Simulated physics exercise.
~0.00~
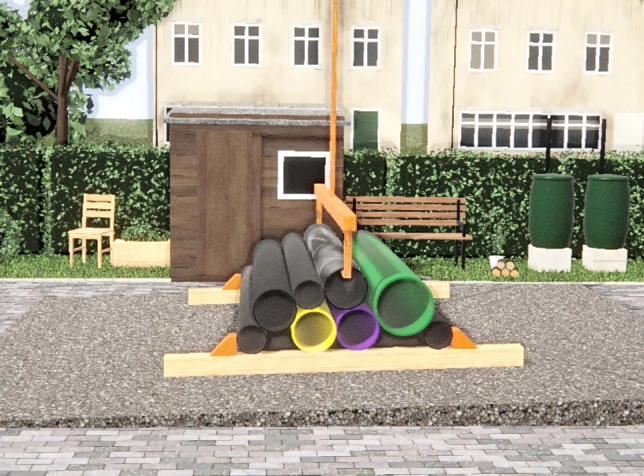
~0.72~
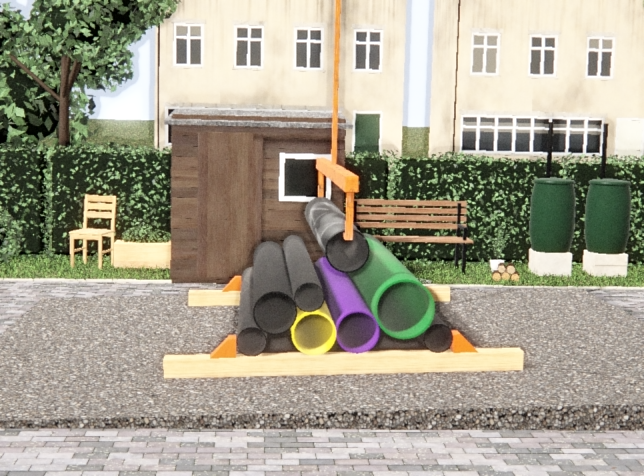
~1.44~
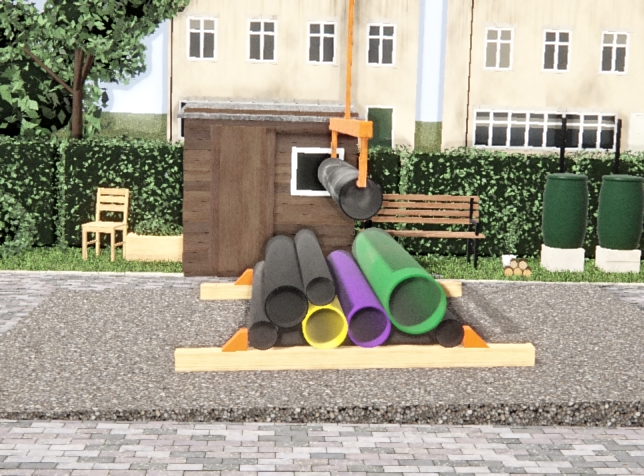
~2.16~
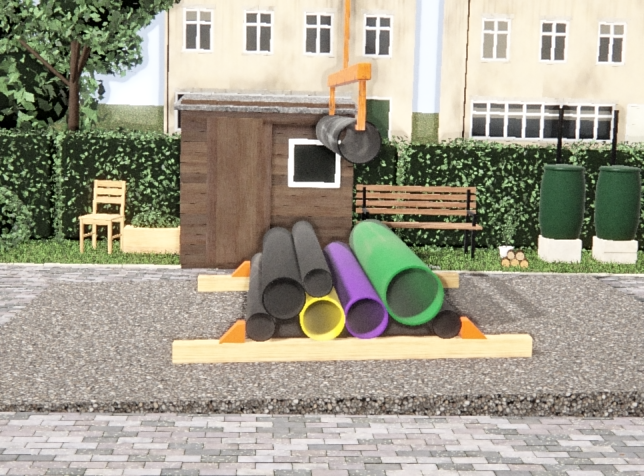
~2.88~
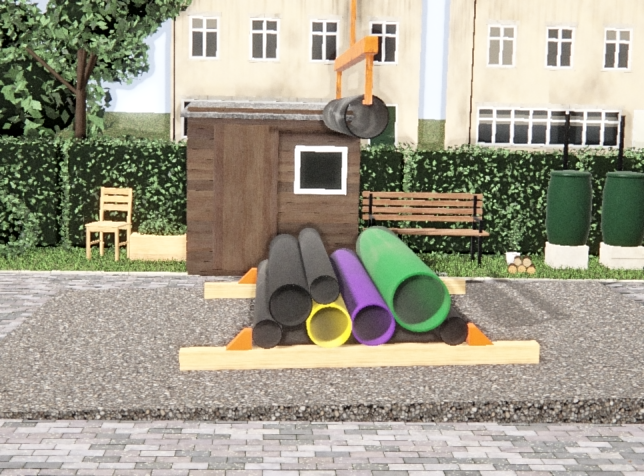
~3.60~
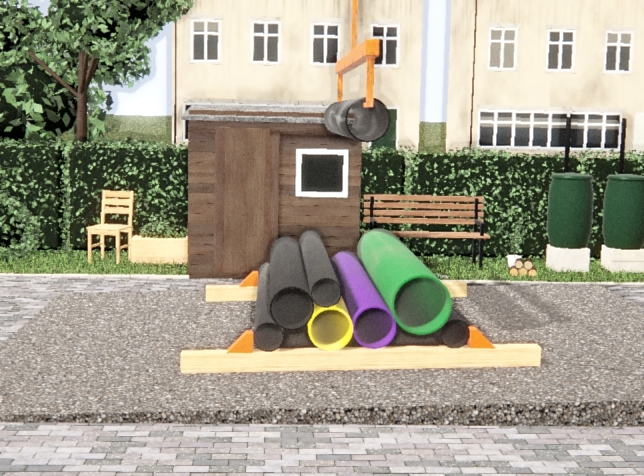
In a paved yard with a gravel pad, seen from the front by a slightly swaying camera, a stack of pipes rests on pale timber bearers between orange chocks. Dark grey pipes surround a yellow and a purple one low in the middle, with a large green one to the right, and a brown shed, a bench, a hedge and green barrels stand behind. An orange lifting beam hooks a dark pipe from the top and draws it upward. The pipe rises past the shed window to roof level, where it hangs, while the green, yellow and purple pipes and the rest stay put.
